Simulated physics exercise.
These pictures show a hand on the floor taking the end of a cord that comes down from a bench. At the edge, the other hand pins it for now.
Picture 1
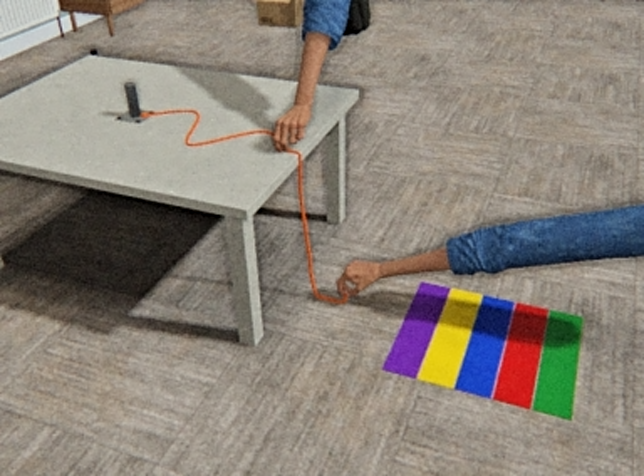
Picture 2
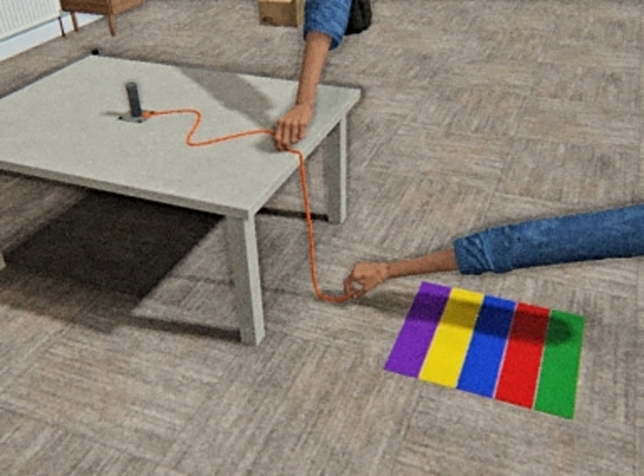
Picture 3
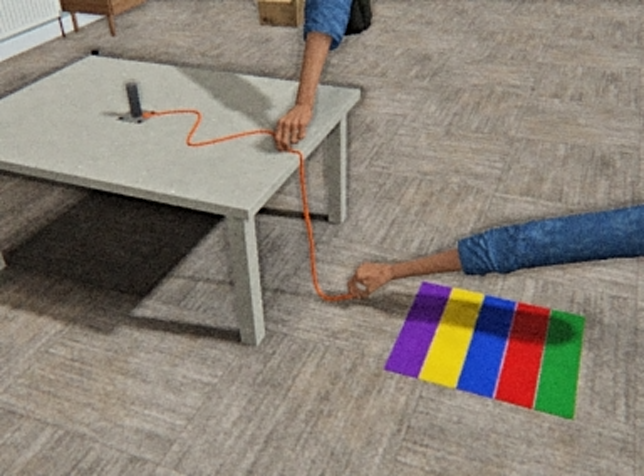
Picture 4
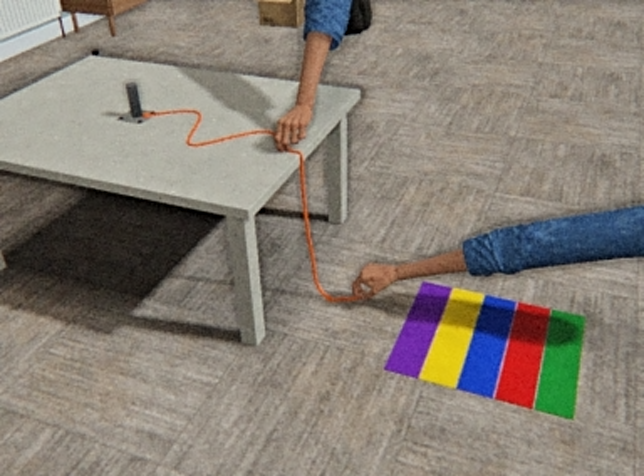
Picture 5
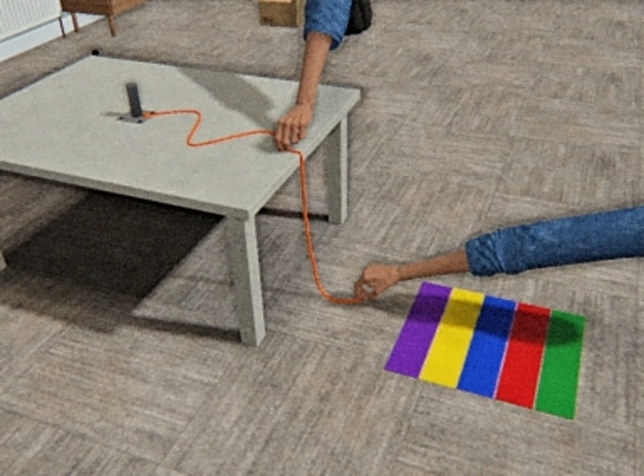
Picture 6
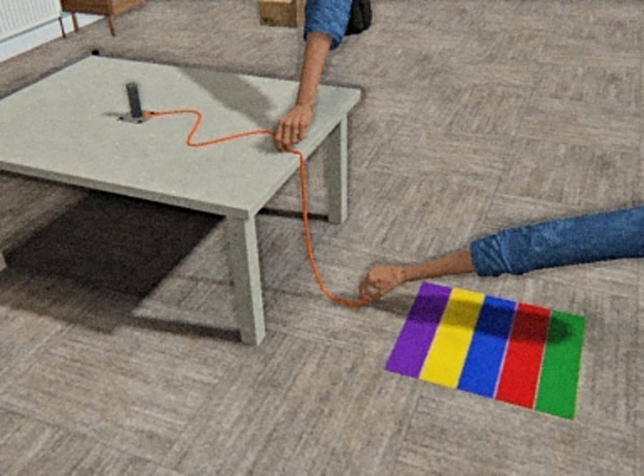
The footage shows one hand pinning an orange cord at the edge of a pale bench while another hand, low near the floor, holds its hanging end and shifts it slightly right, toward the purple side of a striped mat.
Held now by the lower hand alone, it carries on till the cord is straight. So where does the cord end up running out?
Over green.
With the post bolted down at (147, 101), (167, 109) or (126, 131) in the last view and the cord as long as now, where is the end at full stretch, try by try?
Near (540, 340), (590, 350) and (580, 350).
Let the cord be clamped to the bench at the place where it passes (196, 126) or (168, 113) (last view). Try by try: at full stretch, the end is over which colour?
You'd see red the first time and green the second.
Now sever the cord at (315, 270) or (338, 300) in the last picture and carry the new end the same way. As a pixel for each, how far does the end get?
Result 1: (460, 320). Result 2: (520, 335).
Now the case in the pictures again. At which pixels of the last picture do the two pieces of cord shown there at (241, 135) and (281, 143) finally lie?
Final spots: (302, 152), then (353, 187).
Soon after, end near (493, 327); over blue.
After that, end near (540, 338); over red.
At the stop, end near (568, 345); over green. It gets as far as the green strip.
